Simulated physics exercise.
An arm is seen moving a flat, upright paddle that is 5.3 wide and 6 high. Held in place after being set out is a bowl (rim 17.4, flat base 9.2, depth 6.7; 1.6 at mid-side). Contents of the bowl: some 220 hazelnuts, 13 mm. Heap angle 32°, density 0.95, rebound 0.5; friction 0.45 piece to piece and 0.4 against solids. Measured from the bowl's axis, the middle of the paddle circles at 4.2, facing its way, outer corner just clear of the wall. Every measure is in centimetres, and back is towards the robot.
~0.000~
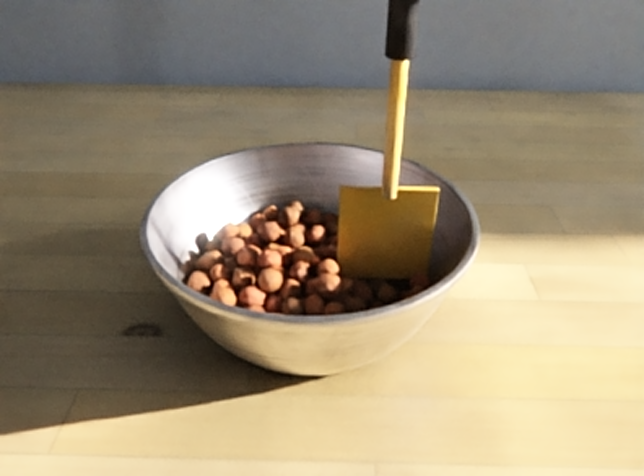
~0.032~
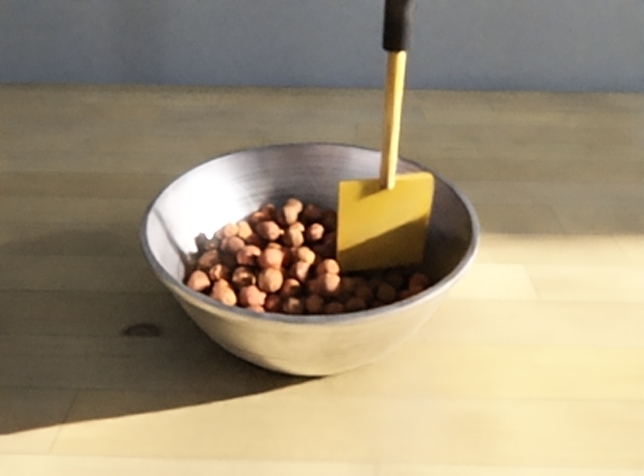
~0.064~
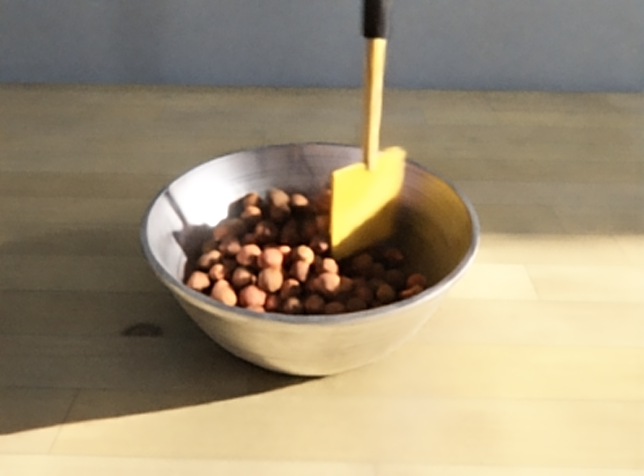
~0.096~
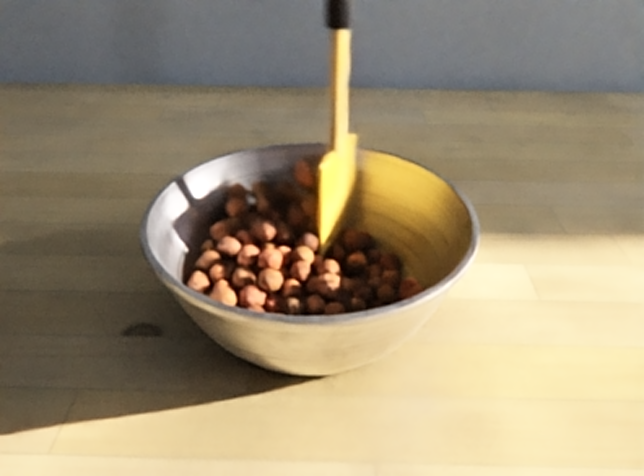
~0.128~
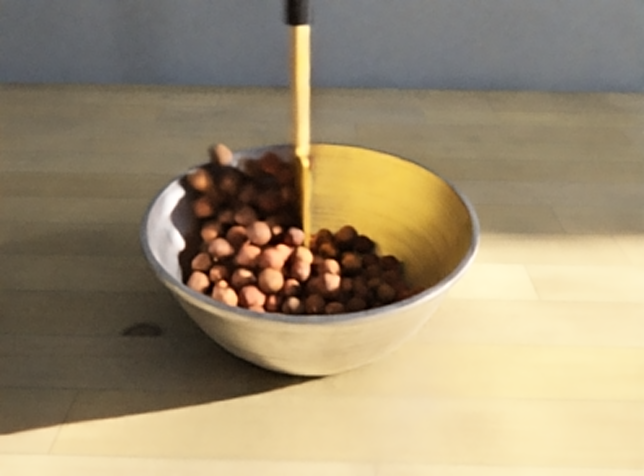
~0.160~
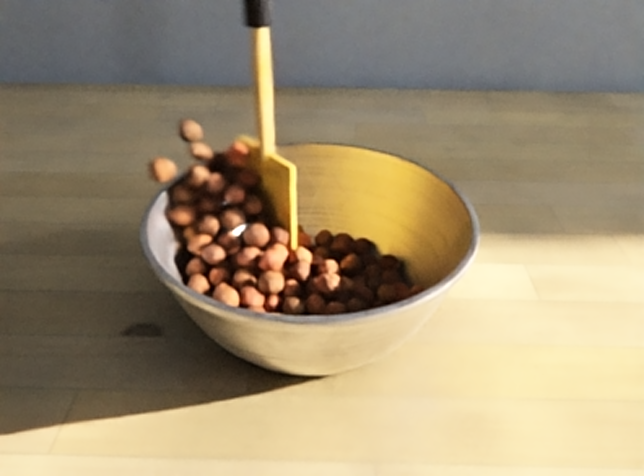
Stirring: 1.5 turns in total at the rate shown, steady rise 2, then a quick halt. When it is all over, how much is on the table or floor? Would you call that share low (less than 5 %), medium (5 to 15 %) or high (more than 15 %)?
I would call it high.
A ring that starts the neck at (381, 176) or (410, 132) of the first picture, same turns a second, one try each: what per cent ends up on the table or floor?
Close to 30 per cent for the first and close to 0 per cent for the second.
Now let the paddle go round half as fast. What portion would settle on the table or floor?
It would come to around 5 percent.
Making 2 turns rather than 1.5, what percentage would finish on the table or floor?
It would be around 25 percent.
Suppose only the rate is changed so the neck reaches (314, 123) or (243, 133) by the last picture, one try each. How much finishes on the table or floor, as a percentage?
About 10 % for one try and about 25 % for the other, in order.
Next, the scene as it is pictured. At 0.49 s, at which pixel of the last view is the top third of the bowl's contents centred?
The centre lies near (314, 228) in the last picture.
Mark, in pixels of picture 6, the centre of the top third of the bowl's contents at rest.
Estimated centre: (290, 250).
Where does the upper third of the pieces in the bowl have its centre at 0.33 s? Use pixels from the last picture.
About pixel (362, 293).
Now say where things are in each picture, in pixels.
The first picture shows paddle neck at (391, 162), 0° round; upper third of the load around (296, 261), from x 200 to 420, top at y 210; 215 in the bowl.
The second picture shows paddle neck at (388, 153), 12° round; upper third of the load around (297, 257), from x 200 to 420, top at y 210.
The third picture shows paddle neck at (369, 136), 41° round; upper third of the load around (293, 254), from x 200 to 420, top at y 180.
The fourth picture shows paddle neck at (337, 125), 71° round; upper third of the load around (282, 242), from x 200 to 420, top at y 165.
The fifth picture shows paddle neck at (299, 122), 101° round; upper third of the load around (265, 234), from x 200 to 420, top at y 155.
The sixth picture shows paddle neck at (264, 126), 131° round; upper third of the load around (238, 236), from x 160 to 420, top at y 130; 215 in the bowl.
After 0.33 s, 287° round, highest piece 10 above the table; 189 in the bowl, 5 on the table or floor, 21 in flight or on the tool.
After 0.49 s, 83° round, highest piece 9 above the table; 171 in the bowl, 35 on the table or floor, 9 in flight or on the tool.
After 0.78 s, 180° round, highest piece 5 above the table; 165 in the bowl, 50 on the table or floor.
After 1.48 s, 180° round, highest piece 5 above the table; 165 in the bowl, 50 on the table or floor.
At rest, 165 in the bowl, 50 on the table or floor. That is 23 % on the table or floor.
